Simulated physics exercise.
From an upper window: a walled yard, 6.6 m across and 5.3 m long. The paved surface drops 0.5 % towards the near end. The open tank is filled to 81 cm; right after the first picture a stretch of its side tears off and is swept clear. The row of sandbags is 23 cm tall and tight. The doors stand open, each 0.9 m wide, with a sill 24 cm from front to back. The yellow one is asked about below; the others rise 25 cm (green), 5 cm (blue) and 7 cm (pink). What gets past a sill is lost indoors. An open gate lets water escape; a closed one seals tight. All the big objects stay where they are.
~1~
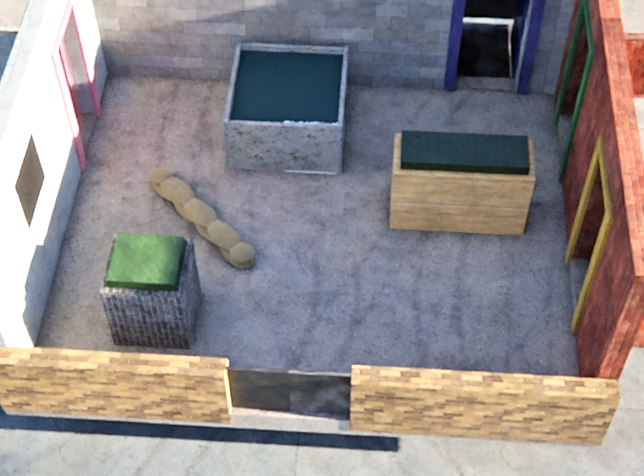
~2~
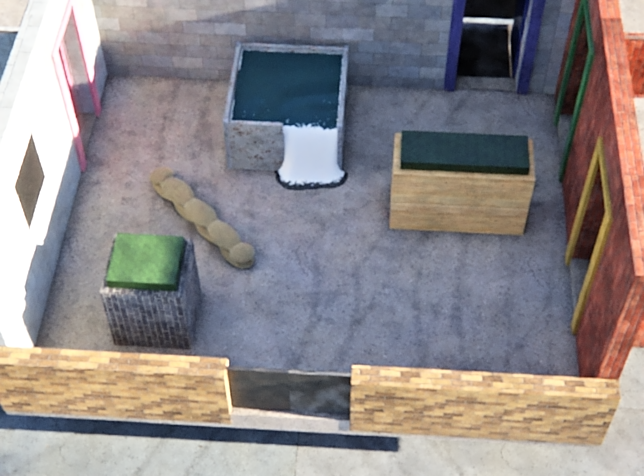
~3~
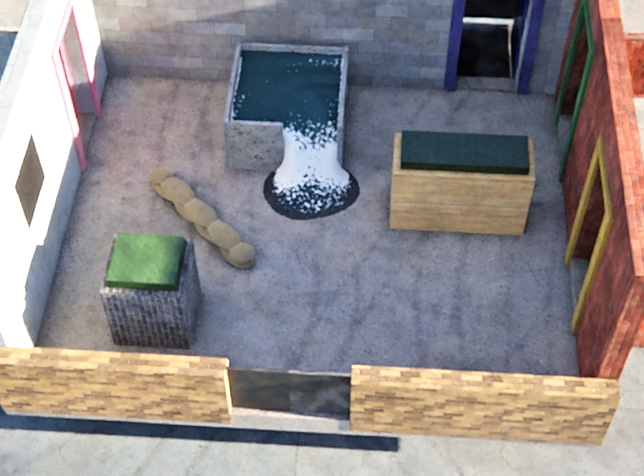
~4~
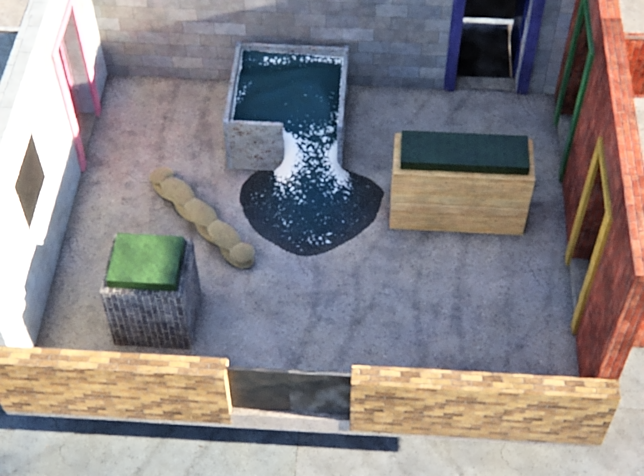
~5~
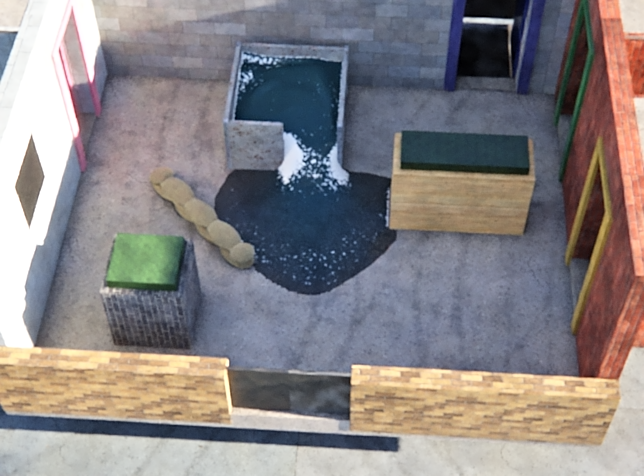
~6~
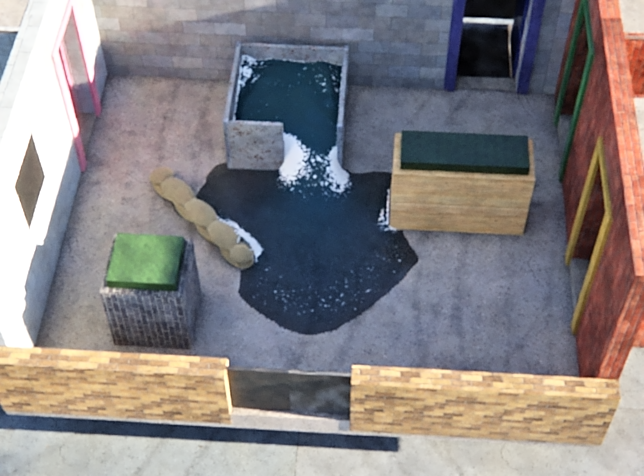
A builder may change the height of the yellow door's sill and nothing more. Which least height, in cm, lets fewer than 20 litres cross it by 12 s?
Close to 5.5 cm is just enough.
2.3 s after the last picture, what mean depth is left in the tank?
About 27 cm.
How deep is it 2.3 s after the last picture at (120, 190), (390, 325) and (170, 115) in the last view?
In that order: 0, 4 and 2 cm.
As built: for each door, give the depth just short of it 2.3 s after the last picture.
Depths in cm: Green 0, blue 0, pink 0, yellow 5.
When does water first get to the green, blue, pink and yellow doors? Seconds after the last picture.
Green 3.2 s, blue 4.5 s, pink 3.4 s, yellow 2.0 s.
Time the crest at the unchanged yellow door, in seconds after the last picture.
Around 3.5 s.
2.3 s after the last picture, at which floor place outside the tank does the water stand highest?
At about (574, 415).
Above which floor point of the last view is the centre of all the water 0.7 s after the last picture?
Around (304, 188).
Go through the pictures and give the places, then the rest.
Still water, 81 cm deep, in the open tank at (288, 88); the yellow door at (587, 246) is dry, in the first frame.
Water pours out at (311, 155) and has run 0.3 m, to (290, 185); about 7 cm deep outside, 81 cm at the back, in the second frame.
The front is at (291, 213), 0.8 m from the gap at (311, 156); 0.7 m2 of floor is wet, 79 cm left at the back, in the third frame.
The gap is at (311, 157), the front 1.4 m out at (297, 249); the back of the open tank holds 72 cm, in the fourth frame.
Water pours out at (311, 157) and has run 2.0 m, to (298, 287); about 5 cm deep outside, 69 cm at the back, in the fifth frame.
Water pours out at (311, 157) and has run 2.6 m, to (303, 327); about 5 cm deep outside, 67 cm at the back; 2.1 m in a straight line remain to the yellow door at (587, 246), in the sixth frame.
Then, 0.7 s after the last picture water covers 30 % of the floor, deepest (32 cm) near (317, 180); it has not reached the yellow door.
Then, 2.3 s after the last picture water covers 50 % of the floor, deepest (26 cm) near (574, 415); 5 cm at the yellow door, 0 litres in over its 16 cm sill.
Then, 11.3 s after the last picture water covers 95 % of the floor, deepest (9 cm) near (26, 384); 5 cm at the yellow door, 0 litres in over its 16 cm sill.
At the yellow door as built, the water peaked near 10 cm, 3.7 s after the last picture.
Run again over the same 12 s with other heights there, 38 litres in over 4.5 cm, 12 litres over 6.5 cm. The limit of 20 litres is kept from about 5.5 cm up.
